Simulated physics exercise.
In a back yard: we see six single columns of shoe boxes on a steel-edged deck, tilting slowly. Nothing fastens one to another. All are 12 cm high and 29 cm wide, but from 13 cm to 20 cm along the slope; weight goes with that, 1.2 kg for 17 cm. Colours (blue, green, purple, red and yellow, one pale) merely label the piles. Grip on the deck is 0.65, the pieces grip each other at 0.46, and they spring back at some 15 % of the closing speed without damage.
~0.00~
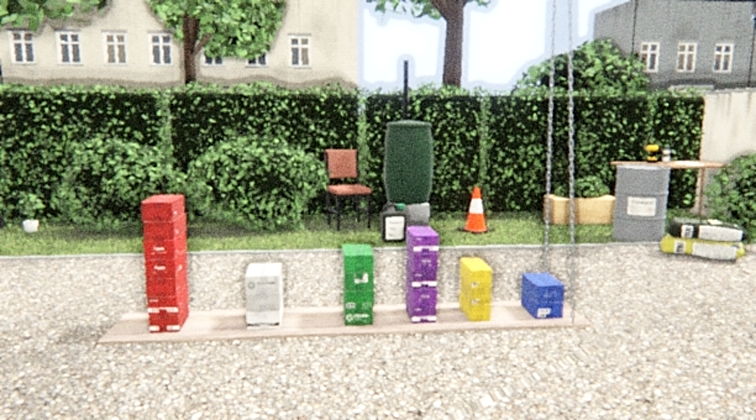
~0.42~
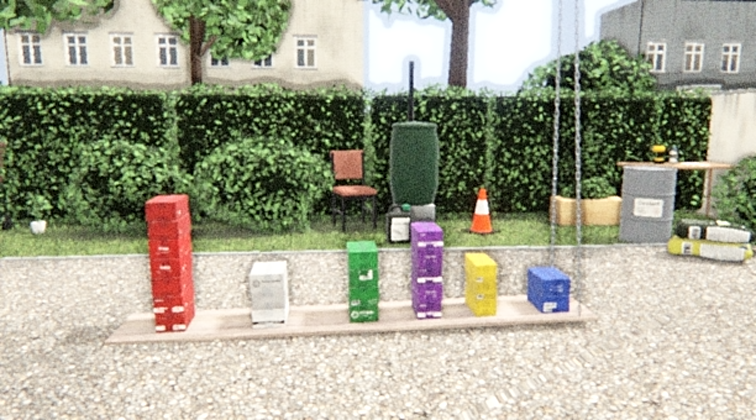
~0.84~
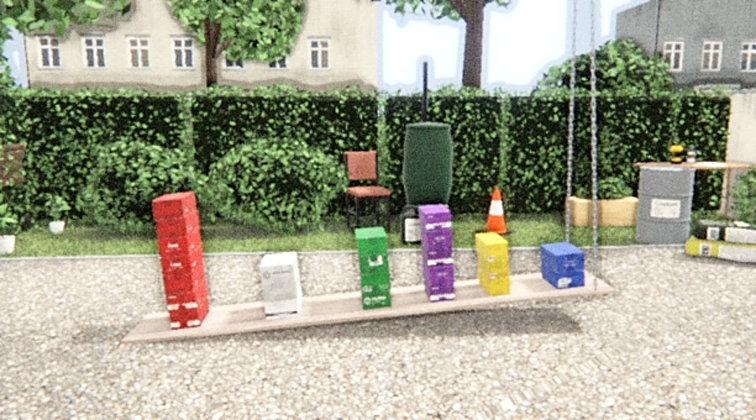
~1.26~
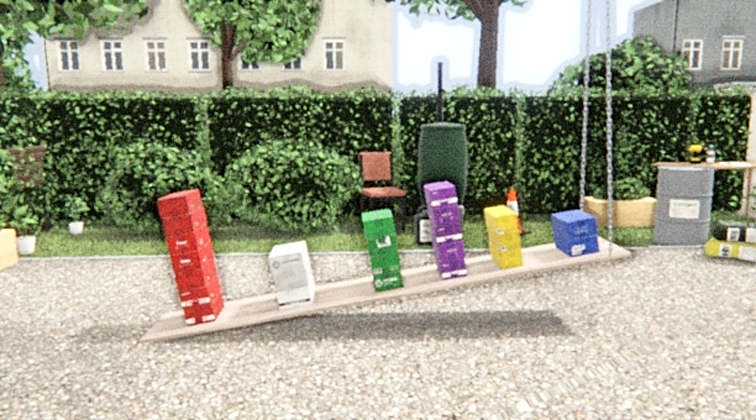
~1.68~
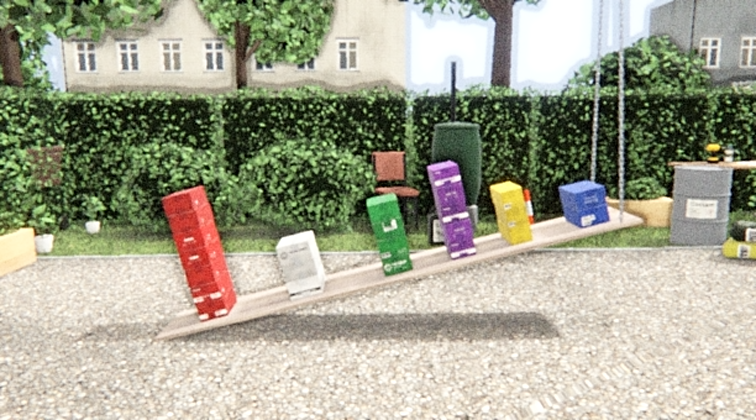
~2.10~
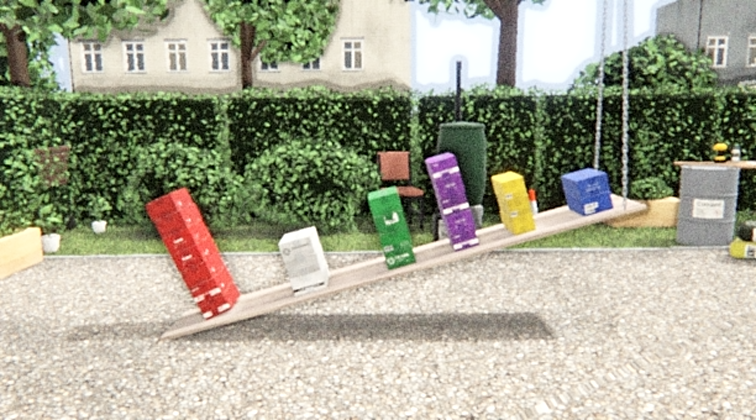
The clip shows six columns of coloured boxes on a long plank in a back yard; the plank's right end rises steadily, tilting the columns leftward, and the tall red stack at the lower left leans further in its upper part.
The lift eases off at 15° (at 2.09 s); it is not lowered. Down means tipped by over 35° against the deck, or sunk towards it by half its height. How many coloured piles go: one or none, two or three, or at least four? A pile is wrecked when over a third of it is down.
It takes from two to three of them.
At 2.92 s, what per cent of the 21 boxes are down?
55 per cent by then.
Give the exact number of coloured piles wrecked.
The count is 3.
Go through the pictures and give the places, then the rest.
In the first picture (pixels give the middle of a visible side; the camera pans a little; leans and shifts are taken against what carries them), middle of the deck's edge (356, 334) slope 0°; top red box (157, 212); top green box (359, 264); none of the others has stirred.
Middle of the deck's edge (361, 331) slope 1°; top yellow box (486, 273), in the second picture.
Middle of the deck's edge (375, 317) slope 5°; top yellow box (497, 252), in the third picture.
Middle of the deck's edge (387, 298) slope 9°; top red box (173, 207), in the fourth picture.
Middle of the deck's edge (397, 281) slope 13°; top red box (178, 204), in the fifth picture.
Middle of the deck's edge (400, 274) slope 15°; top red box (161, 208) 9° from how it stood; top purple box (445, 169) 16 mm from its place; steepest lean 9°, the box at (171, 225); movement in 9 of them, in the sixth picture.
After 2.30 s, slope 15°; none of the 21 other boxes down, 12 disturbed; top red box 24° from how it stood; top purple box 5° from how it stood.
After 2.54 s, slope 15°; 7 of the 21 other boxes down; top red box on its side; top purple box 17° from how it stood.
After 2.92 s, slope 15°; 12 of the 21 other boxes down; top red box on its side; top purple box 34° from how it stood, 12 cm lower.
After 3.36 s, slope 15°; 15 of the 21 other boxes down; top red box on its side; top purple box 43° from how it stood, 29 cm lower.
In the end (4.2 s), slope 15°; 15 of the 21 other boxes down; top red box on its side; top purple box 39° from how it stood, 31 cm lower. Wrecked, green, purple and red. From the last view, middles, top red box near (78, 317), top purple box near (348, 243).
